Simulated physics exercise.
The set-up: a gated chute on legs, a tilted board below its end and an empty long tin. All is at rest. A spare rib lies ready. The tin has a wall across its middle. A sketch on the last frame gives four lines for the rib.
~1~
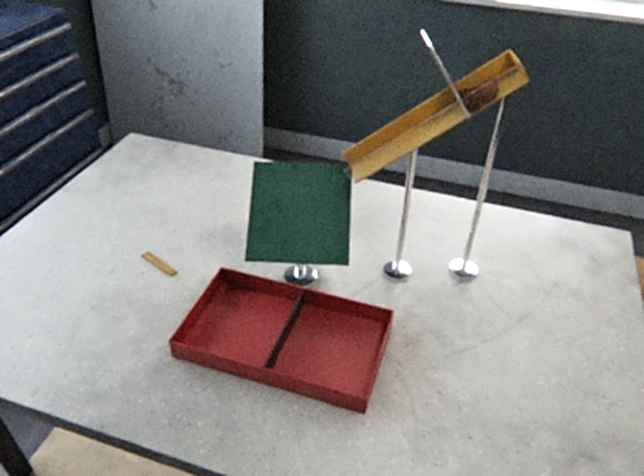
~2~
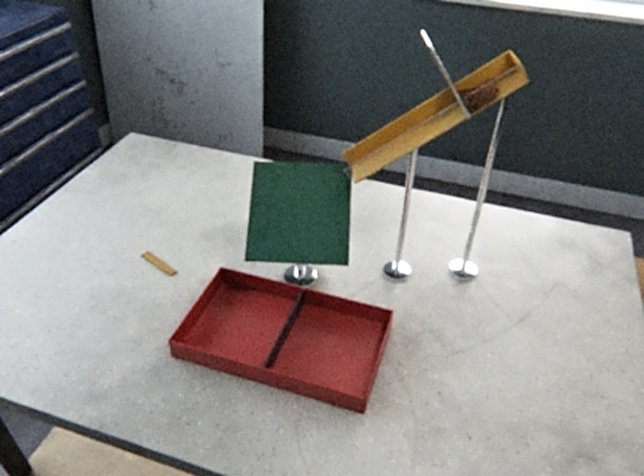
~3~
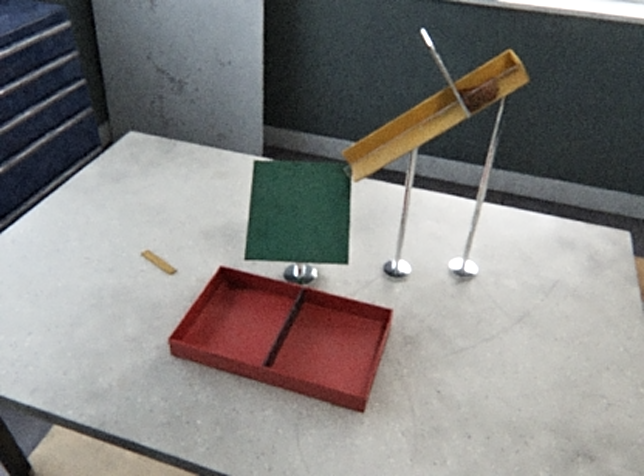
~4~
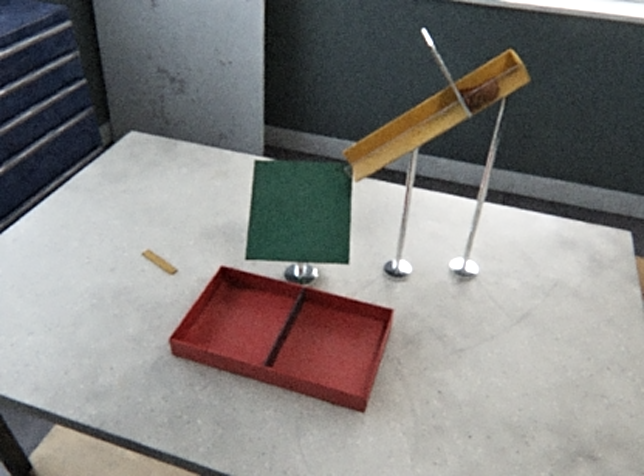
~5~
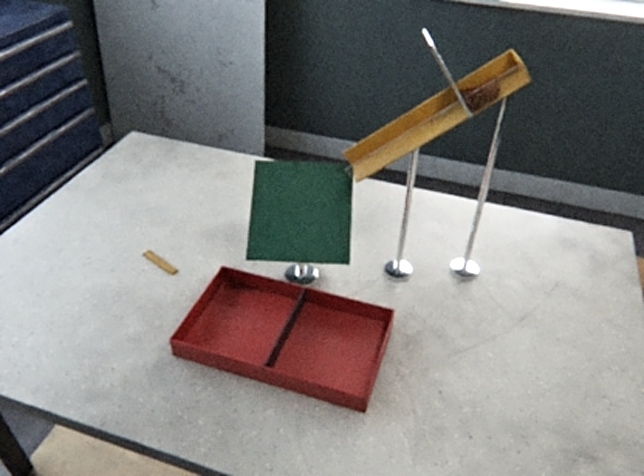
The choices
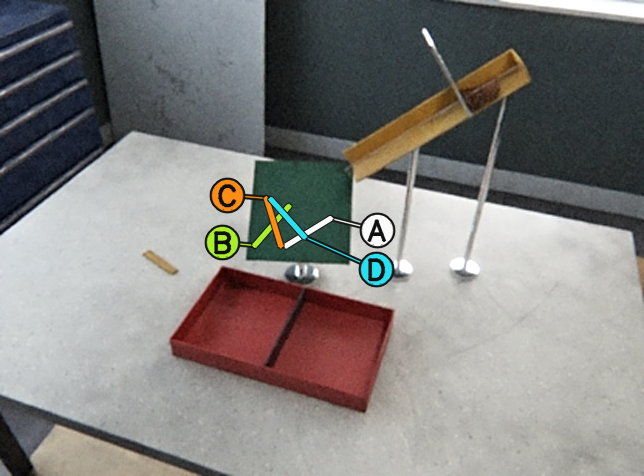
Nothing moved: a yellow chute on thin metal legs held a brown load behind its gate, sloping down left toward a tilted green board, with an empty, divided red tin in front.
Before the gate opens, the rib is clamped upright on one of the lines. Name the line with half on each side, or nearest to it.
The answer is line C.
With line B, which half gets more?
The left half.
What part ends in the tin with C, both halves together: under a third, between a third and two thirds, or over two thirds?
It is over two thirds.
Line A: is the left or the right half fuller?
The left half.
On the marked copy, line A from (330, 218) to (285, 245); line B from (288, 206) to (254, 245); line C from (266, 198) to (280, 245); line D from (270, 199) to (304, 236).
With A, of what is caught, all in the left half, none in the right.
With B, of what is caught, nearly all in the left half, a stray few in the right.
With C, of what is caught, about half in the left half, about half in the right.
With D, of what is caught, a small part in the left half, most in the right.
